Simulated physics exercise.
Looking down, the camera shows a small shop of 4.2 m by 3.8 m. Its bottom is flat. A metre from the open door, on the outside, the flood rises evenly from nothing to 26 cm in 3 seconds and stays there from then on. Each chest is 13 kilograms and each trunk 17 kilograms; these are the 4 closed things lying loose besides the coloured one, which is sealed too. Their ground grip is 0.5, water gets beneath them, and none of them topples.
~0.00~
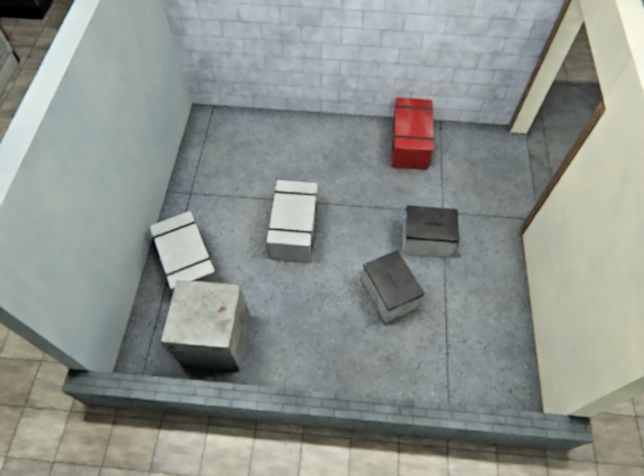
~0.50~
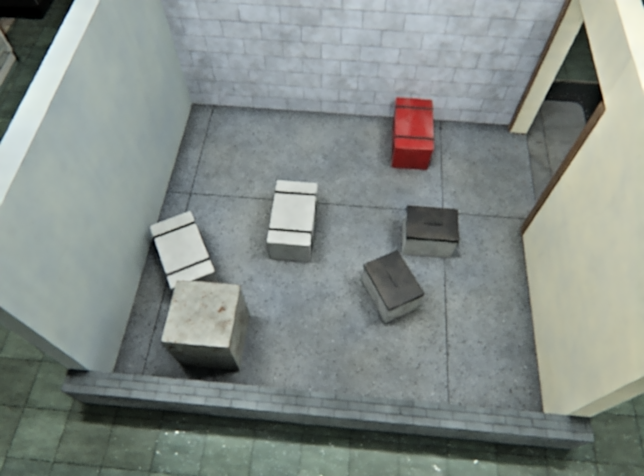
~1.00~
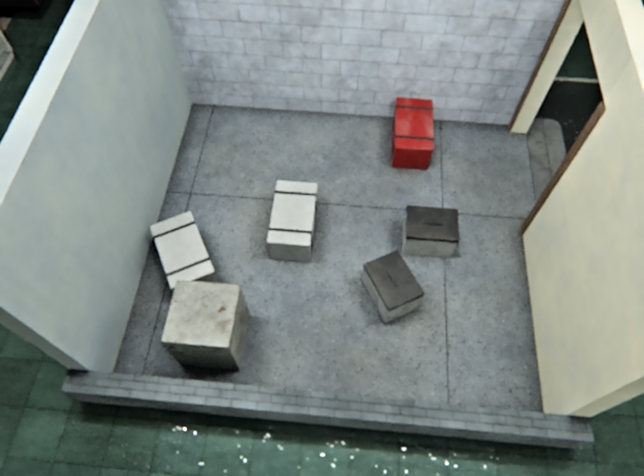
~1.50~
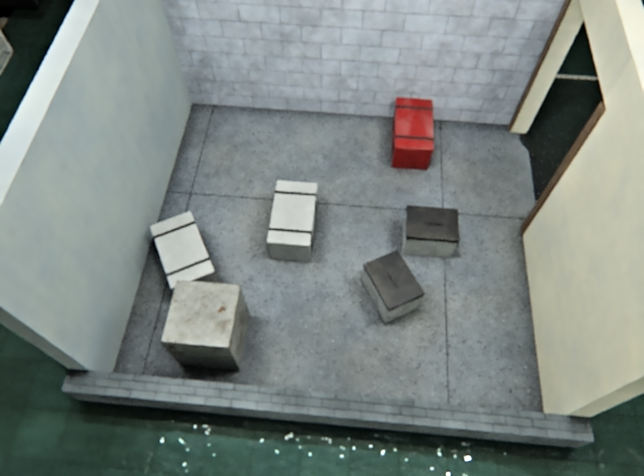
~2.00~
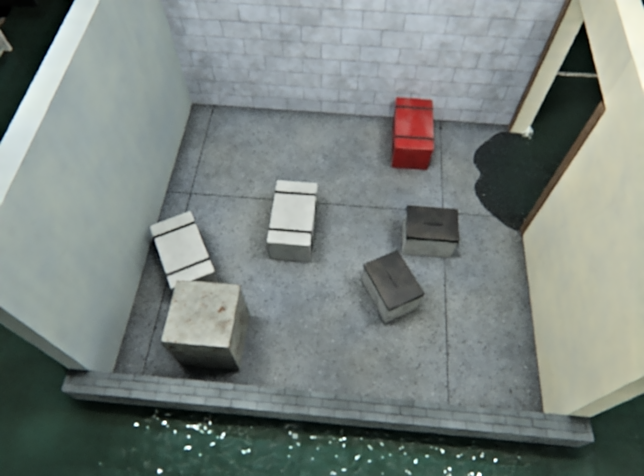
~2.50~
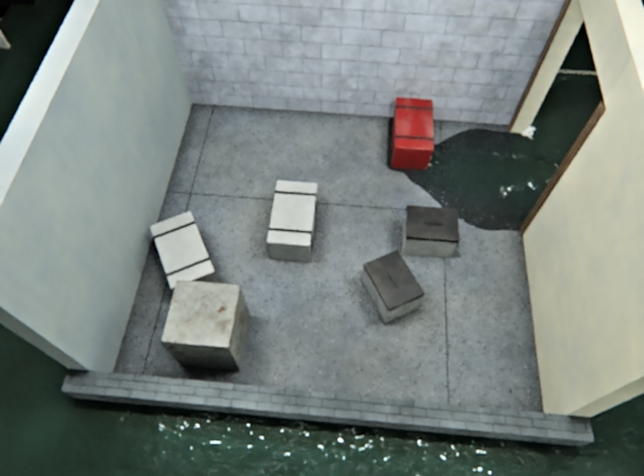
A small walled room holding a red trunk and other boxes, dark water covering the ground outside, then spreading in through the doorway.
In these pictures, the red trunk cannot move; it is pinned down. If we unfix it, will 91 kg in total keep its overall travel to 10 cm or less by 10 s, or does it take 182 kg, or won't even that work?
Pick: The bigger mass.
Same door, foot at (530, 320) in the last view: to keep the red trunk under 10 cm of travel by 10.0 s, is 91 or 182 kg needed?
In that case the smaller load will do.
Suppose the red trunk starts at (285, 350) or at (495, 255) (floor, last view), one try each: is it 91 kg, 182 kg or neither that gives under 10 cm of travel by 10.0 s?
For the first spot the lighter suffices, for the second the lighter suffices.
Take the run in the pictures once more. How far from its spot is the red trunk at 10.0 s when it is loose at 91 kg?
Close to 30 centimetres.
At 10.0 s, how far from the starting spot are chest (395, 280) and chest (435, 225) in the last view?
In turn: 120 cm, 120 cm.
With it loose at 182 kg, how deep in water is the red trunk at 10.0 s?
About 14 cm.
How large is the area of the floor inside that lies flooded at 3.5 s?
Near 4.0 m2 in all.
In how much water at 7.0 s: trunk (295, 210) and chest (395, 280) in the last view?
Around 11 cm and 14 cm.
After 3.5 s the red trunk would be 0 cm from its start with 91 kg and 0 cm from its start with 182 kg; 10 cm of water round it then.
After 4.5 s the red trunk would be 23 cm from its start with 91 kg and 0 cm from its start with 182 kg; 12 cm of water round it then.
After 7.0 s the red trunk would be 30 cm from its start with 91 kg and 0 cm from its start with 182 kg; 9 cm of water round it then.
After 10.0 s the red trunk would be 30 cm from its start with 91 kg and 0 cm from its start with 182 kg; 14 cm of water round it then.
